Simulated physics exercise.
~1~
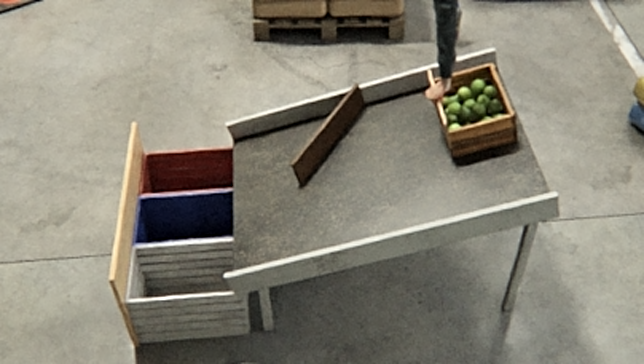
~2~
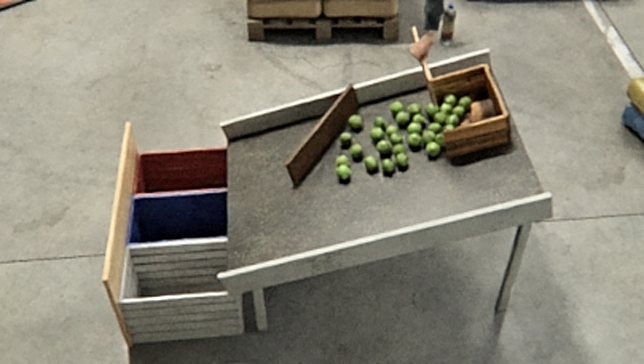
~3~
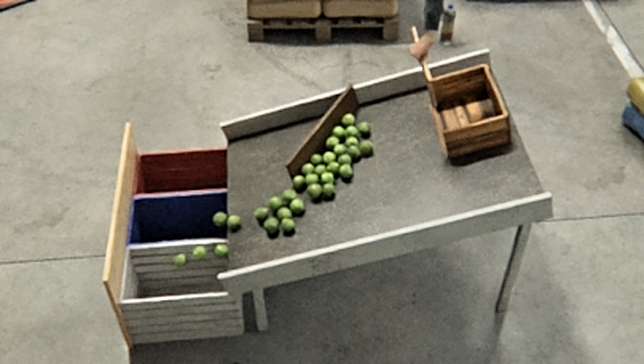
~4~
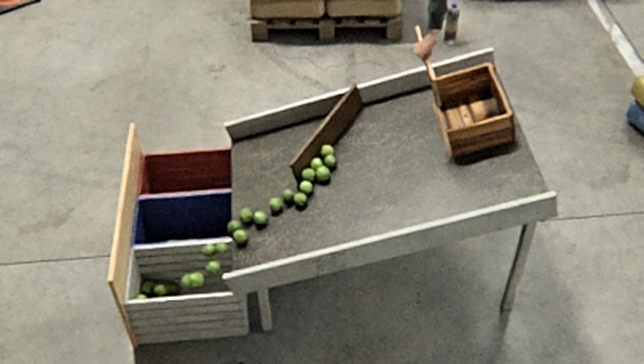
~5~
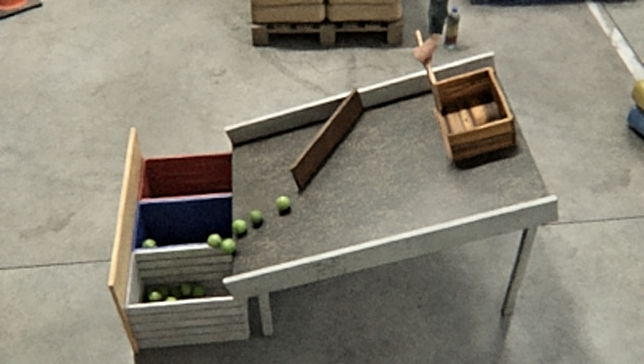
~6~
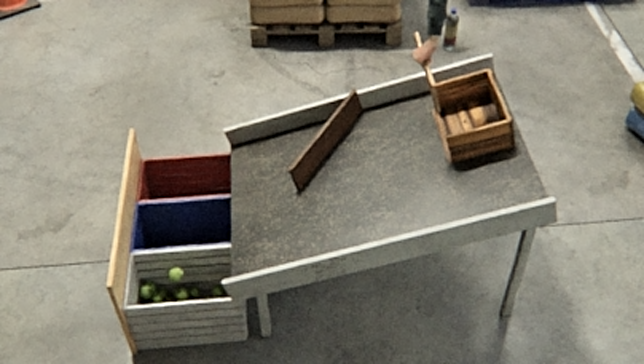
Green apples spill from a wooden pen at the upper right of a sloping grey table, seen from above on a concrete floor by a slightly swaying camera. A brown board stands angled across the slope, and a red tub, a blue tote and a white bin line the low left edge. A hand at the pen holds the gate clear as the apples roll left, gather against the board and stream past its lower end. Most drop into the white bin, while a few go into the blue tote. Finally the slope is empty and the red tub holds none.
